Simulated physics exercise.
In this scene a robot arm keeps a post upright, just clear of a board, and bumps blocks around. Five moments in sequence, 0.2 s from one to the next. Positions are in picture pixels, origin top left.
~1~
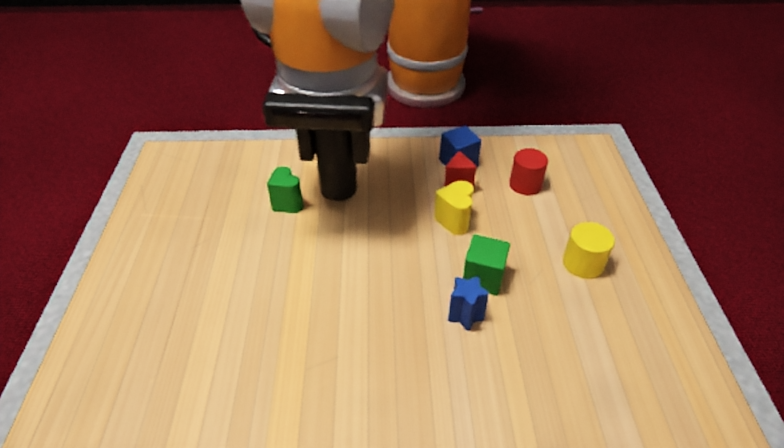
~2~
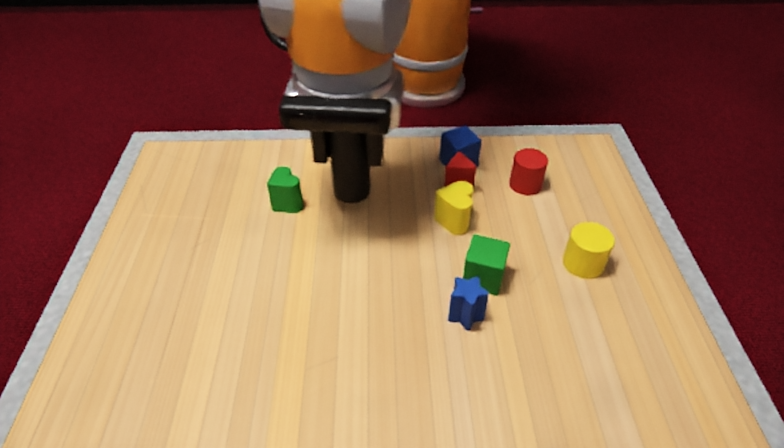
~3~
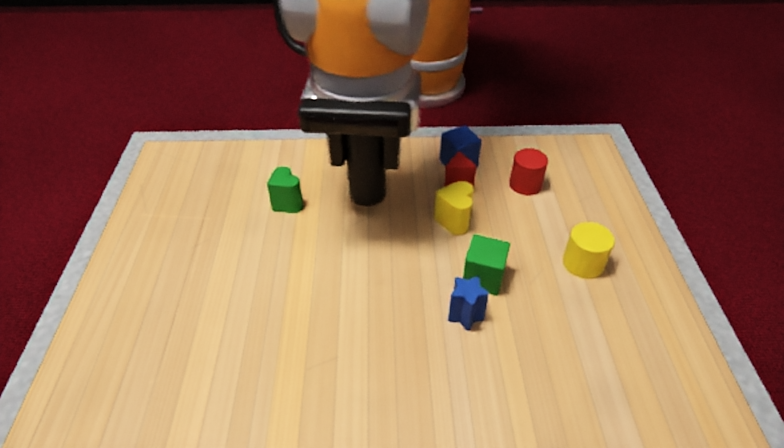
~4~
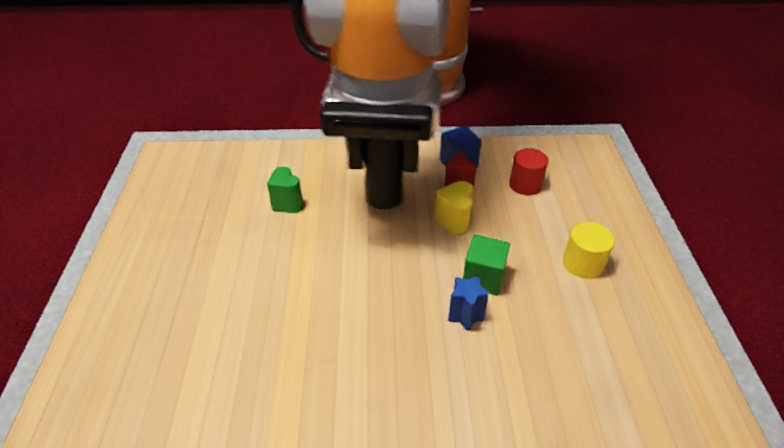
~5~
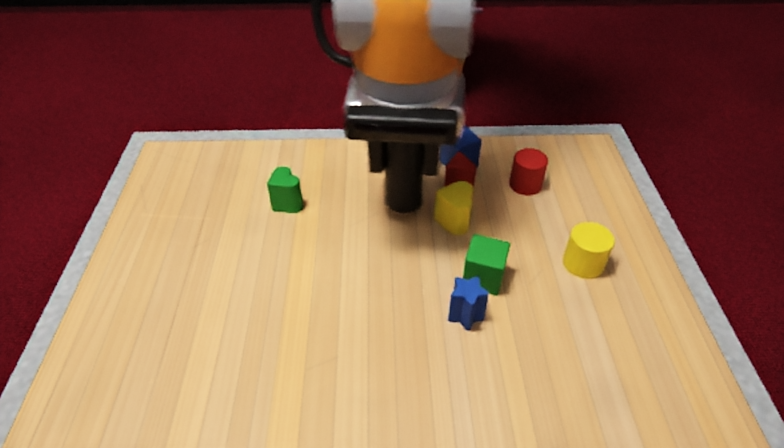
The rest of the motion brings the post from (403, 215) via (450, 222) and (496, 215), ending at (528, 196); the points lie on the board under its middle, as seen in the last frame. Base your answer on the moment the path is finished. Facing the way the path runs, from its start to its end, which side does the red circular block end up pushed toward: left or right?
The answer is left.
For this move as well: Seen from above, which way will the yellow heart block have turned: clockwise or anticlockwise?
It twists with the clock when seen from above.
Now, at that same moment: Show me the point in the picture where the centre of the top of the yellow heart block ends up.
The middle of its top is at (552, 193).
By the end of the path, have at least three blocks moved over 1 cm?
I expect not.
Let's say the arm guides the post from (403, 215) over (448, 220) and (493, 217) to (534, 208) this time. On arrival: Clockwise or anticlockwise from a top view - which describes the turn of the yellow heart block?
Spins clockwise.
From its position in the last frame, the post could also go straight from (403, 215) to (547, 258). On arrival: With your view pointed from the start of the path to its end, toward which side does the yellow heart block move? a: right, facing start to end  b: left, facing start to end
b.
What follows on the original path. One third of the way, post at (453, 209); yellow heart block at (496, 197).
Two thirds of the way, post at (498, 202); yellow heart block at (540, 197), turned 25° clockwise.
At the end, post at (532, 182); yellow heart block at (552, 193), turned 85° clockwise; red three-sided block still; red circular block at (539, 148).
